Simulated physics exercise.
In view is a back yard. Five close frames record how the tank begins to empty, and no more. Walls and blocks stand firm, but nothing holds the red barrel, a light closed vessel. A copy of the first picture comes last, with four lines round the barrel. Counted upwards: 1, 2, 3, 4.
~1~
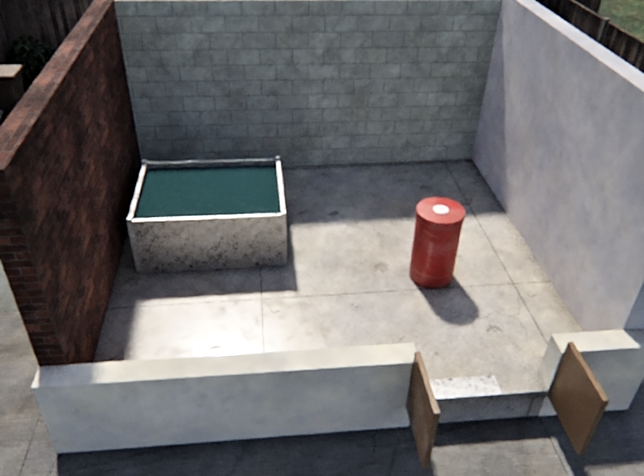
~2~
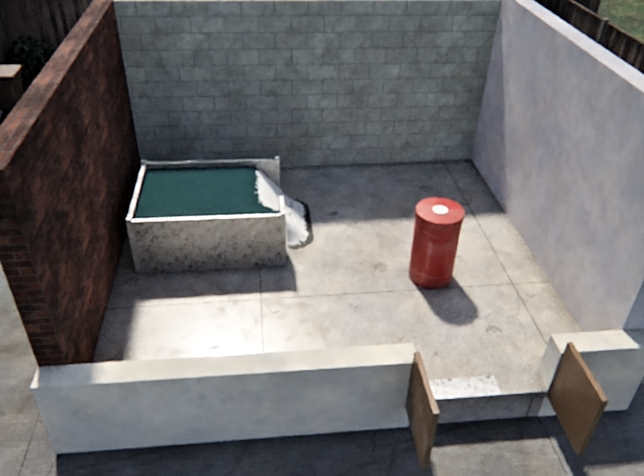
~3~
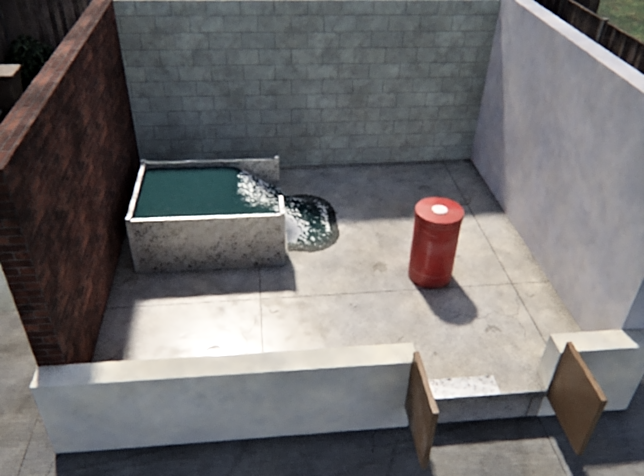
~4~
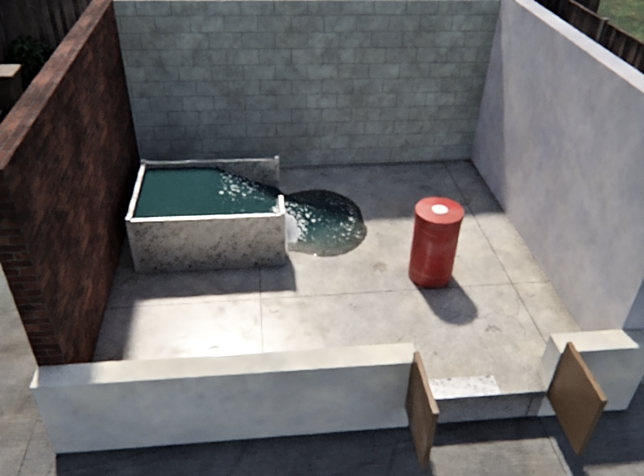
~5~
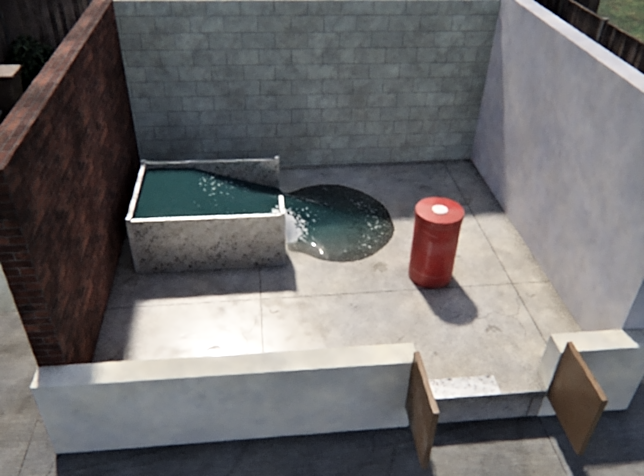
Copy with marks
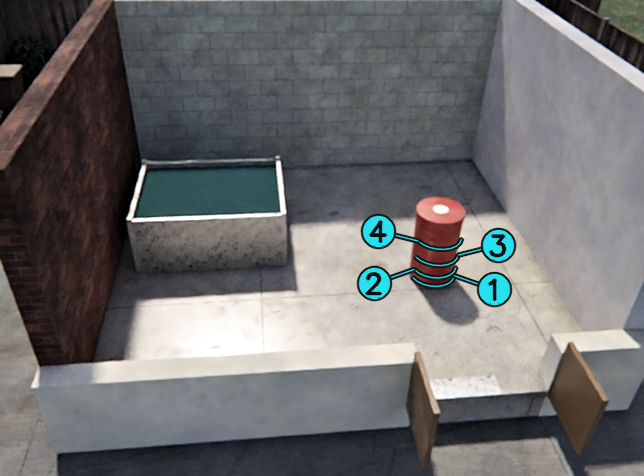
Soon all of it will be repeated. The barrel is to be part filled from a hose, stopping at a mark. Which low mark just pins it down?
The limit is 2.
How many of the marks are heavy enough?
Three of them.
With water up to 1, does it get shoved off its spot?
Yes, it does.
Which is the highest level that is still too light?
That would be 1.
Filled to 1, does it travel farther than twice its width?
Yes.
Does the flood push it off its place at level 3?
No, not at all.
On the marked copy, 1 at (437, 286); 2 at (439, 277); 3 at (441, 265); 4 at (444, 249); from the bottom up 1, 2, 3, 4.
If 1 is chosen, it is washed out through the gate.
If 2 is chosen, it does not move.
If 3 is chosen, it does not move.
If 4 is chosen, it does not move.
